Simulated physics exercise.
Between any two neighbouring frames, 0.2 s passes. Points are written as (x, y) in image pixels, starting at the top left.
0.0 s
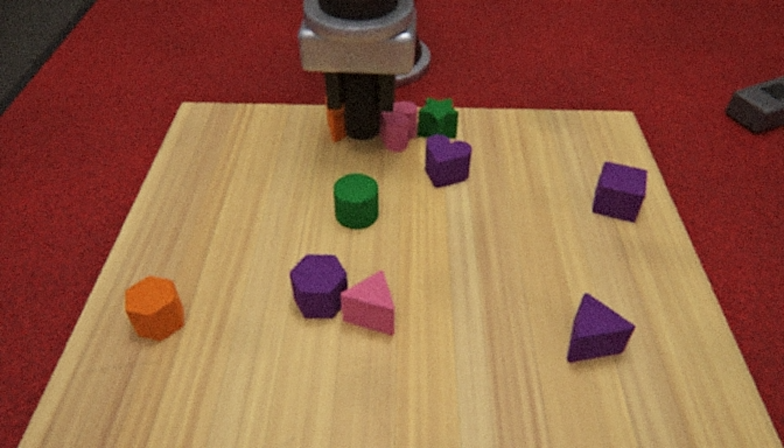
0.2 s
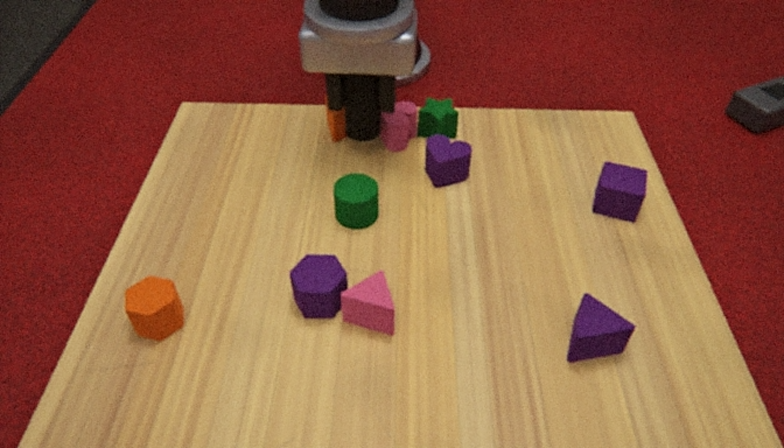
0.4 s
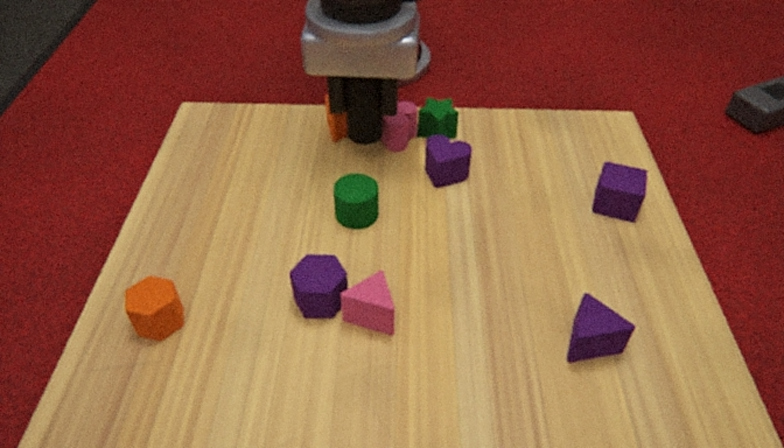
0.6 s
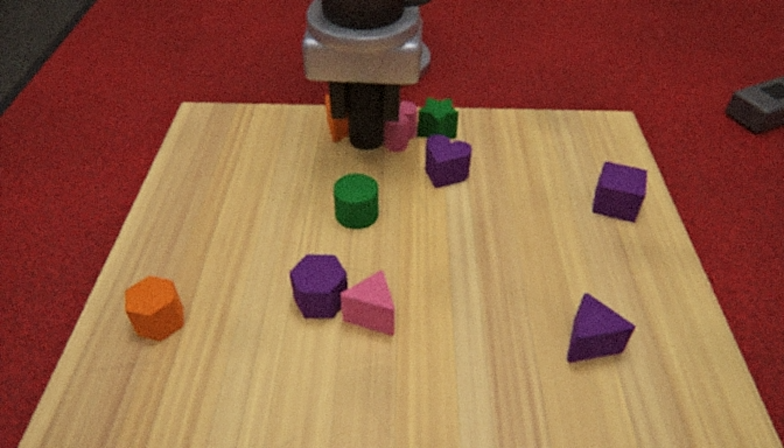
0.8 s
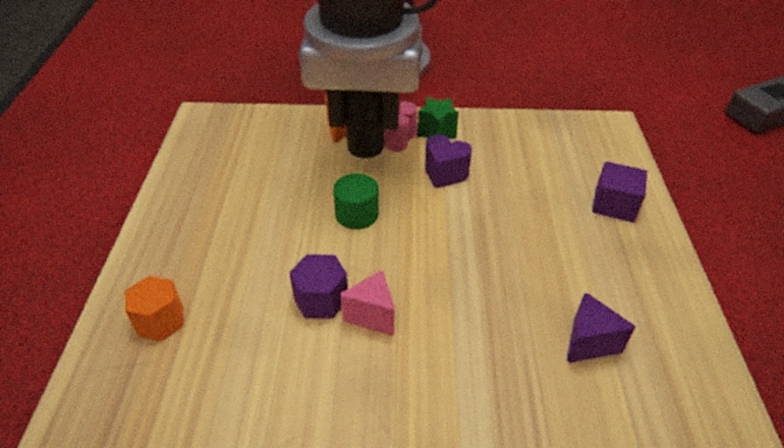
The robot arm's dark rod crept a short way forward over the wooden board toward the green cylinder, partly covering the pink block behind it, while the scattered purple, orange, pink and green blocks stayed still.
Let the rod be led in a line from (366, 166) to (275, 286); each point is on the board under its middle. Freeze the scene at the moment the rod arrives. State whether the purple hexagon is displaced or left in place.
Its place stays the same.
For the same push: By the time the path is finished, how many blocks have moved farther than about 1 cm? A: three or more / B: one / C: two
B.
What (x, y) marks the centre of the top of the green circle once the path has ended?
Its top middle is near (350, 222).
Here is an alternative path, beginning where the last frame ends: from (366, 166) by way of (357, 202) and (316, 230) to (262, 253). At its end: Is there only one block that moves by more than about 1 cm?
I'd say yes.
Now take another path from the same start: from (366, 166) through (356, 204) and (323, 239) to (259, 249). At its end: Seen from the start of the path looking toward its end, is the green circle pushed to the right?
In short: No.
On the path given first. One third of the way, rod (338, 183); green circle (354, 200).
Two thirds of the way, rod (307, 222); green circle (350, 222).
At the end, rod (271, 267); purple hexagon still; green circle (350, 222).
